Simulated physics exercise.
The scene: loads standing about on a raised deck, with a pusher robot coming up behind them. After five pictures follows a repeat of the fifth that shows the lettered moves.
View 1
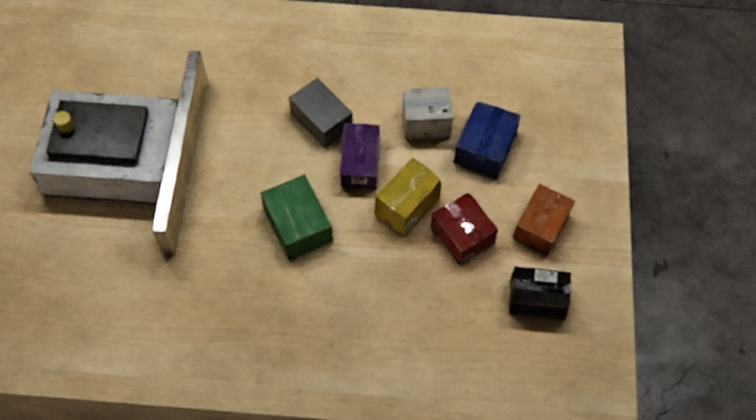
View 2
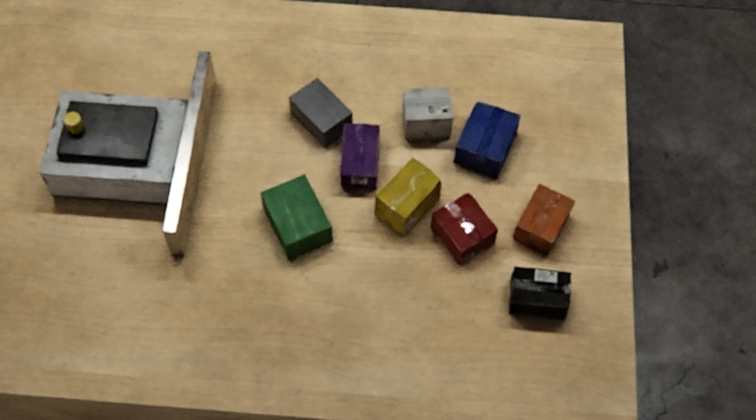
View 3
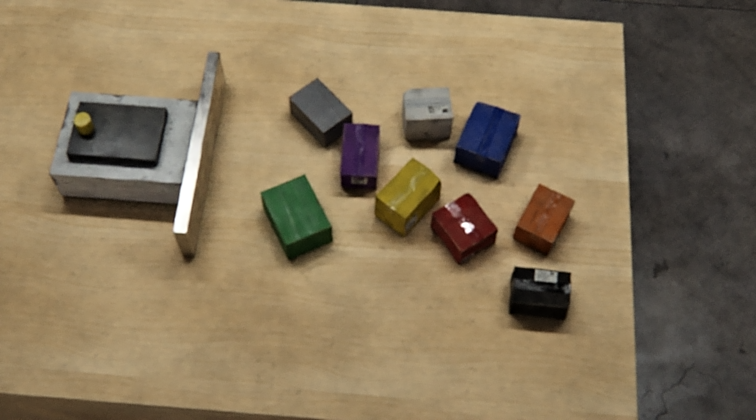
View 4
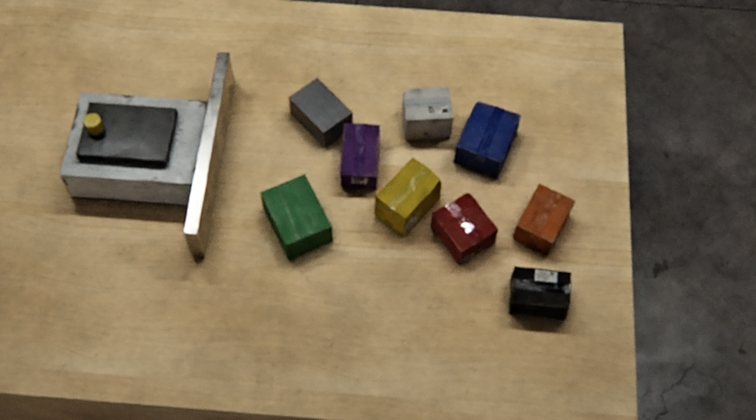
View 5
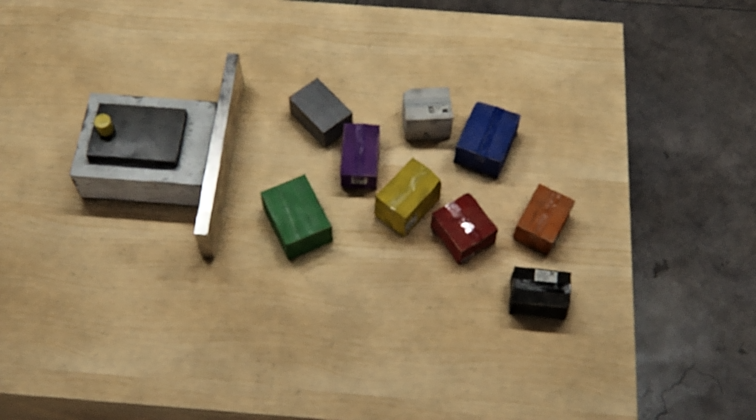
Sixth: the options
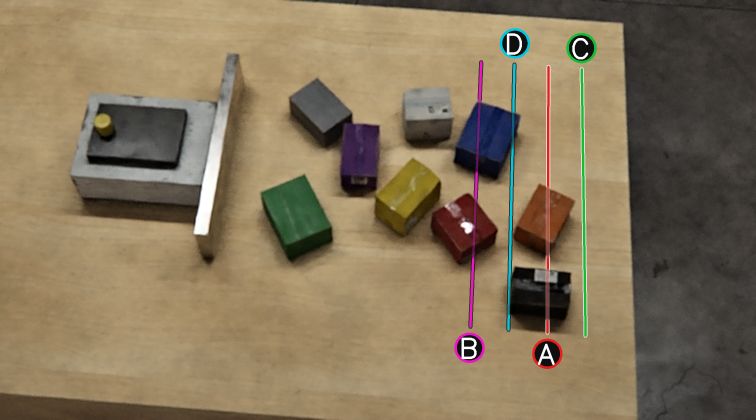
A pusher robot moves slowly right across a wooden deck toward scattered, motionless coloured boxes.
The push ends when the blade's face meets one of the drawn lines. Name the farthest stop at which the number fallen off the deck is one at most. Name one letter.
Stop at D.
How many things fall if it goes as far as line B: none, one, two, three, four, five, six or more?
By then, none.
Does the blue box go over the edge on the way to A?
Yes.
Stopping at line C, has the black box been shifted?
Yes.
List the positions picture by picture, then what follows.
In the first picture, purple parcel (361, 156); green crate (297, 217); grey crate (321, 113).
In the second picture, robot (114, 132); black box (540, 293).
In the third picture, robot (125, 133); red box (464, 228).
In the fourth picture, robot (135, 133); yellow parcel (409, 198).
In the fifth picture, robot (145, 134); purple parcel (361, 156); green crate (297, 217); grey crate (321, 113).
On the marked copy, A at (548, 191); B at (476, 185); C at (584, 193); D at (512, 188).
With D. Early on, robot (250, 142); grey crate (357, 106); green crate (350, 224).
Further on, robot (357, 150); orange box (587, 222); blue box (545, 148).
At the end, robot (438, 156); orange box over the edge; red box (626, 245); one fallen.
As for the rest, A drops three; B is within the limit but short; C drops five.
